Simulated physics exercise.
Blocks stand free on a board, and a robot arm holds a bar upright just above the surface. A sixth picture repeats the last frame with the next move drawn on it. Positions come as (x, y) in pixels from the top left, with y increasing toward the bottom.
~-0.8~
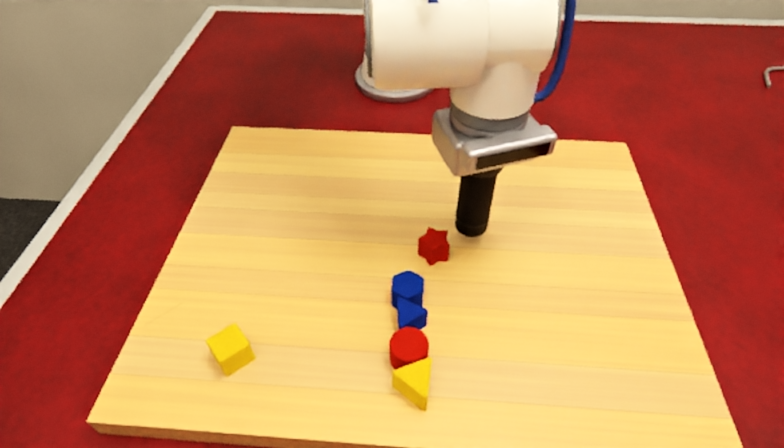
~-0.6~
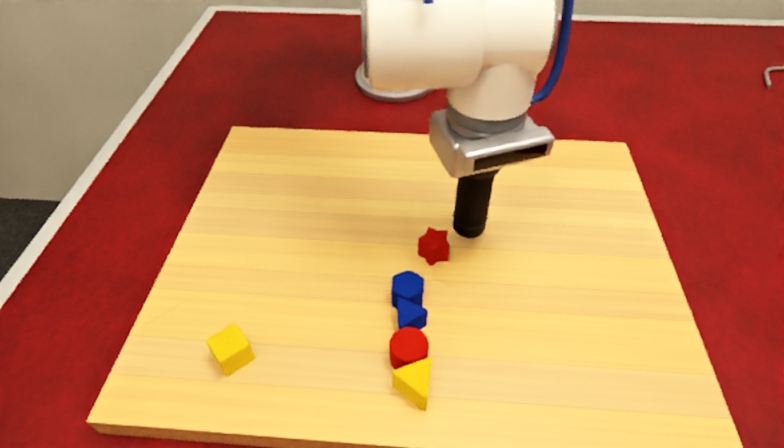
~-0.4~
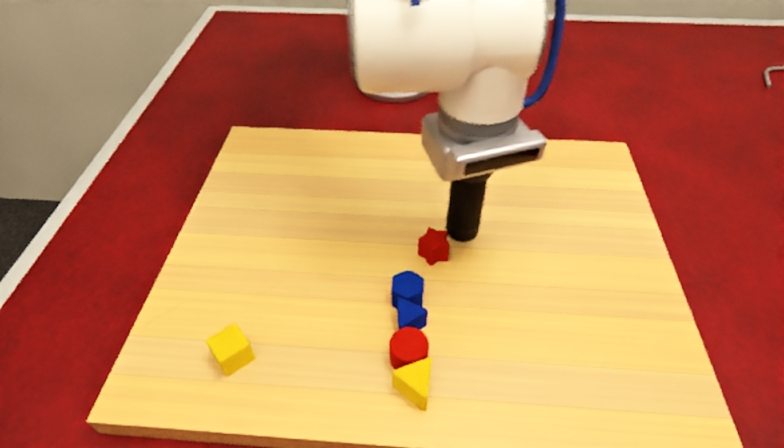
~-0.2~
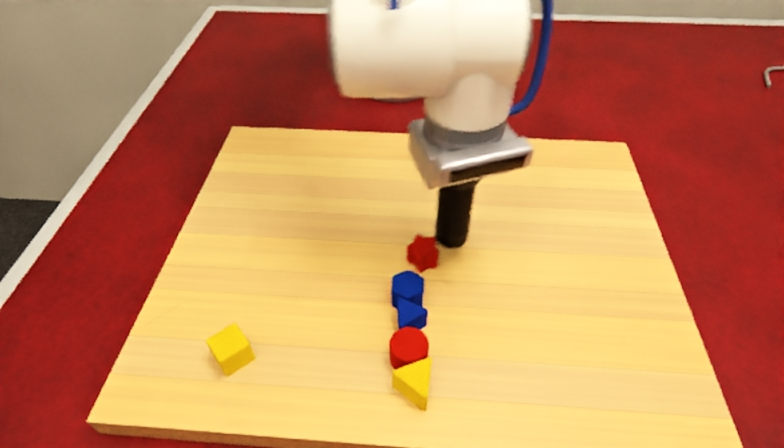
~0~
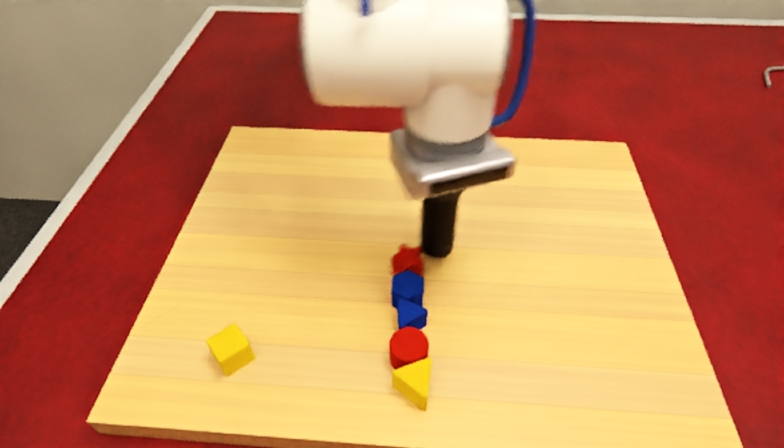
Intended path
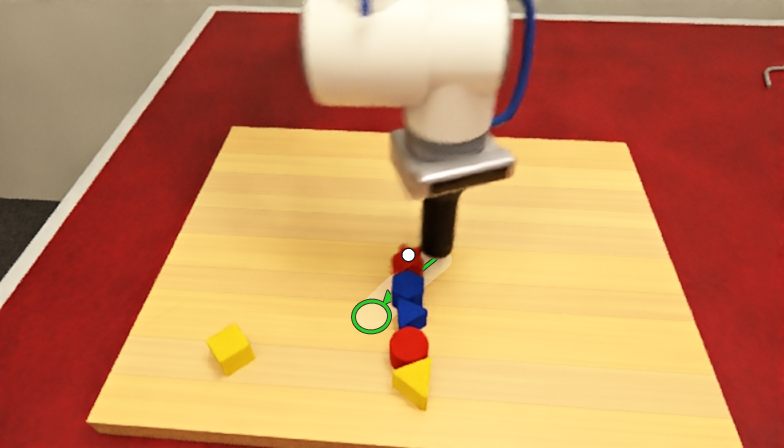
A pale wooden board on a red surface is seen from above at an angle by a still camera. A white robot arm holds a black bar upright near a red star block, above a column of blue six-sided, blue three-sided, red round and yellow triangular blocks, with a yellow cube at left. The arm moves left and slightly nearer, pushing the star down-left against the six-sided block.
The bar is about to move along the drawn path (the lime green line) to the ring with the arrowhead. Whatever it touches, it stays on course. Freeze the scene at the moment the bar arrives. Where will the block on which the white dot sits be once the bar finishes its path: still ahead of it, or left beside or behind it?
It is no longer ahead.
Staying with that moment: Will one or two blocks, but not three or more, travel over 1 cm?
No
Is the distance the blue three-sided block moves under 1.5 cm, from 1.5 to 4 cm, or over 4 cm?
My prediction: Over 4 cm.
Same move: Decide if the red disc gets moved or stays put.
If the bar follows that path, the red disc ends up shifted.
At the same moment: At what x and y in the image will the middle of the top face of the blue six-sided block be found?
If I read the scene right, the answer is (362, 331).
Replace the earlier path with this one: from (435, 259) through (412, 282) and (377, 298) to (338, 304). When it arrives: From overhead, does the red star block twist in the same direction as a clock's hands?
Yes, that is how it ends up.
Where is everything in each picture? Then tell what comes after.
The first picture shows tip of the bar at (471, 226), middles of tops, blue six-sided block at (408, 283), red star block at (435, 237), blue three-sided block at (409, 310), red disc at (409, 343).
The second picture shows bar at (469, 227), nothing pushed.
The third picture shows bar at (462, 231), nothing pushed.
The fourth picture shows bar at (451, 237), red star block at (424, 244).
The fifth picture shows bar at (436, 247), blue six-sided block at (408, 283), red star block at (409, 255), blue three-sided block at (409, 310), red disc at (409, 343).
The line goes from (435, 259) by way of (403, 285) to (372, 316); the dot is on the red star block.
What follows on the original path. One third of the way, bar at (414, 265); blue six-sided block at (406, 286); red star block at (385, 266).
Two thirds of the way, bar at (392, 284); blue six-sided block at (385, 307), turned 15° anticlockwise; red star block at (362, 278); blue three-sided block at (390, 334); red disc at (408, 358).
At the end, bar at (371, 305); blue six-sided block at (362, 331), turned 15° anticlockwise; red star block at (347, 284), turned 45° clockwise; blue three-sided block at (375, 355), turned 60° anticlockwise; red disc at (409, 365).
